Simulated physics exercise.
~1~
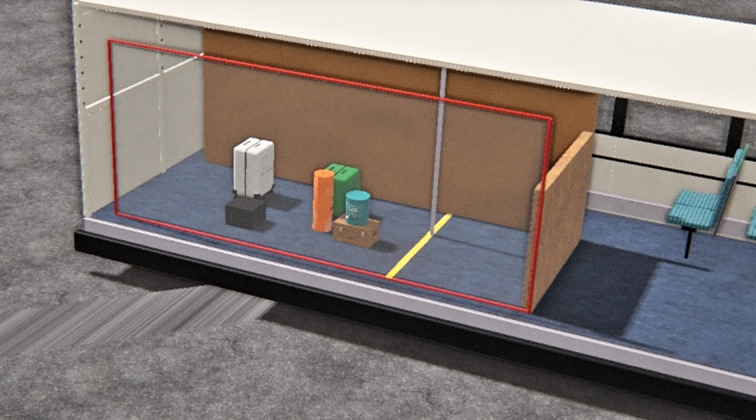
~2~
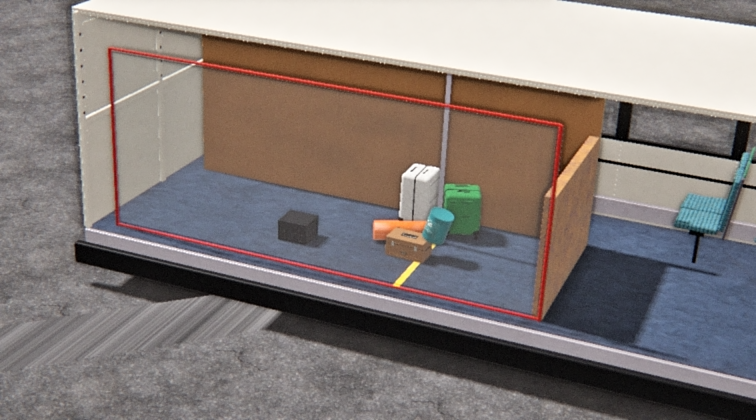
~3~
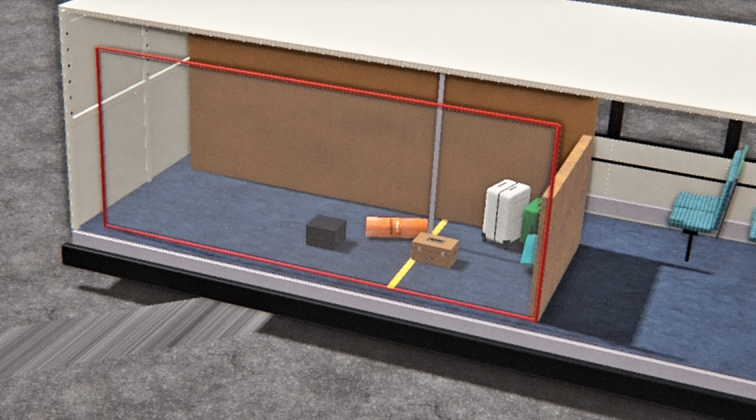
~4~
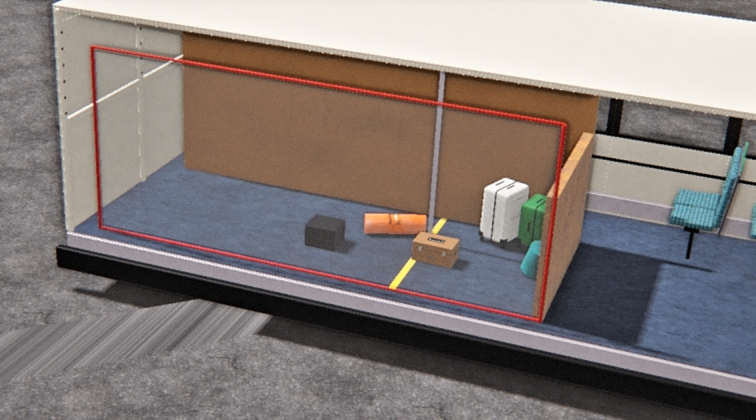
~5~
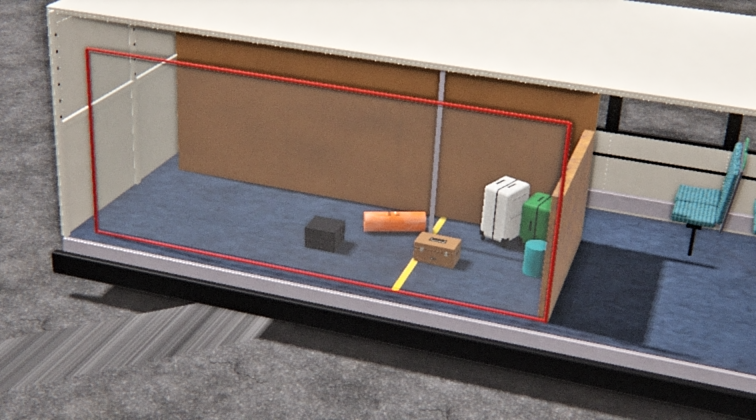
We see loose luggage slide right across a metro car's bay as an orange case topples. The white and green cases, brown toolbox and teal bucket end beyond the yellow line, the bucket upside down, while the black crate stops short of it.
